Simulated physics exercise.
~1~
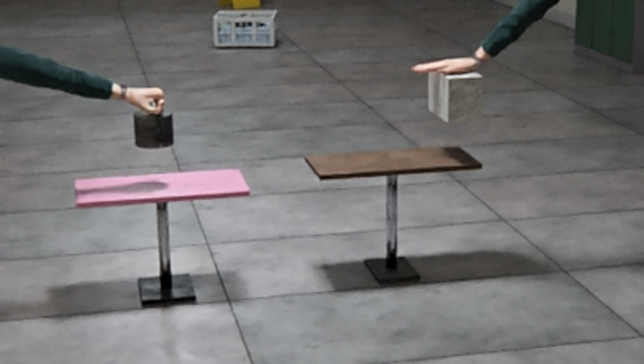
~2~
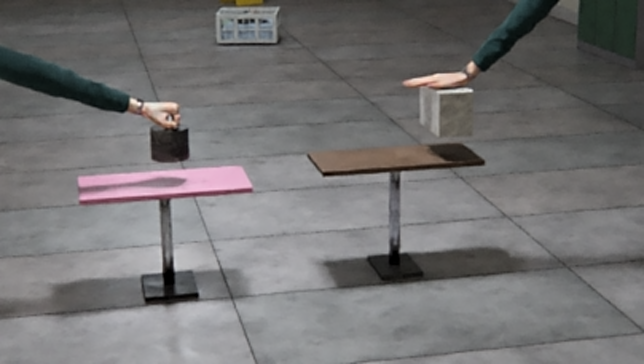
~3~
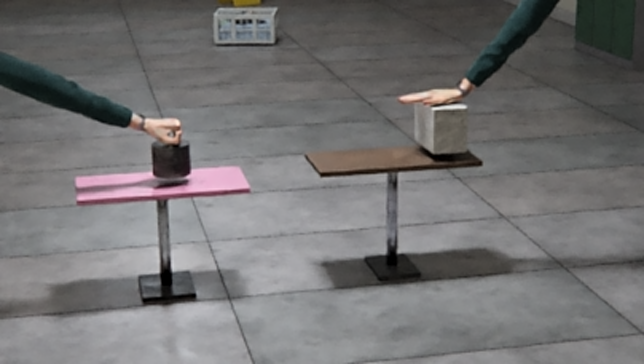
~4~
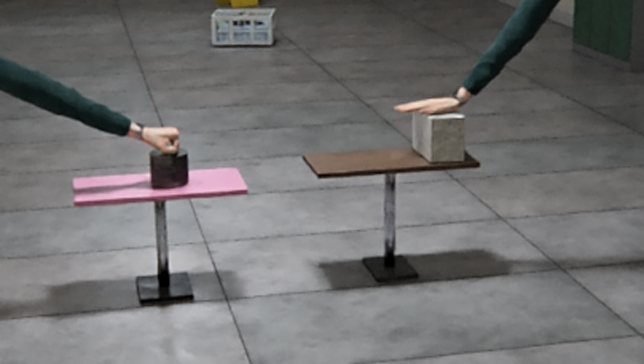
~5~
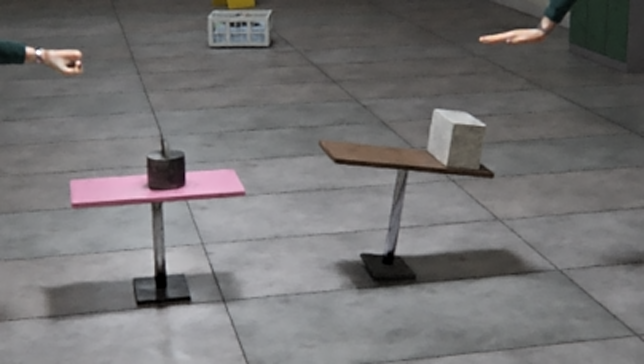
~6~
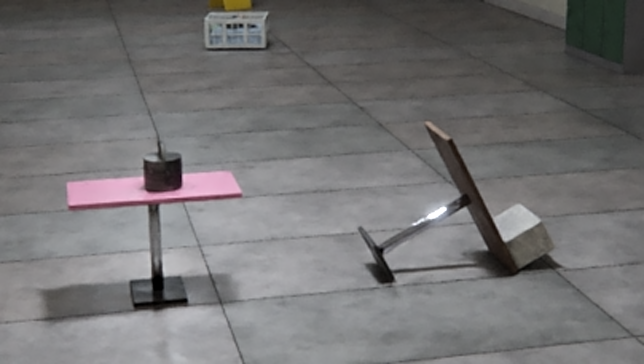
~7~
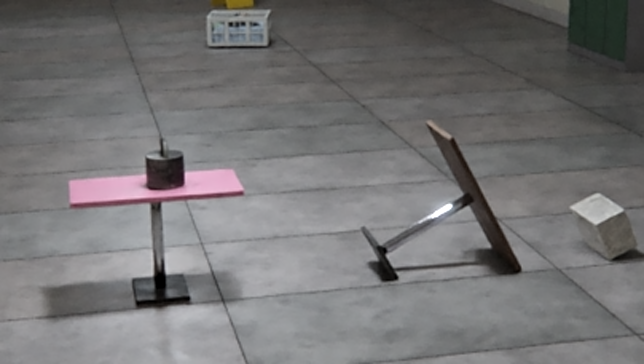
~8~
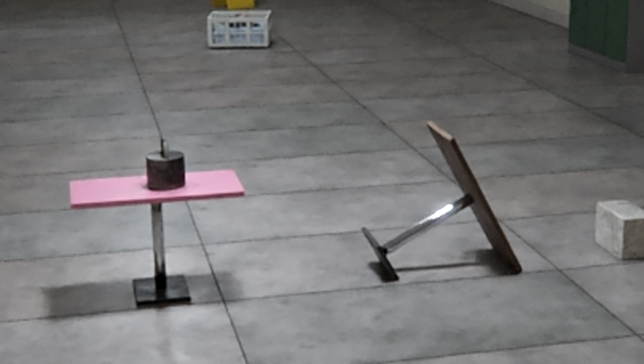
We see two hands lower a dark cylinder onto a pink stand and a pale block onto the right end of a brown side table, then let go; the table tips over to the right, the block tumbles onto the floor, and the pink stand stays upright with its cylinder.
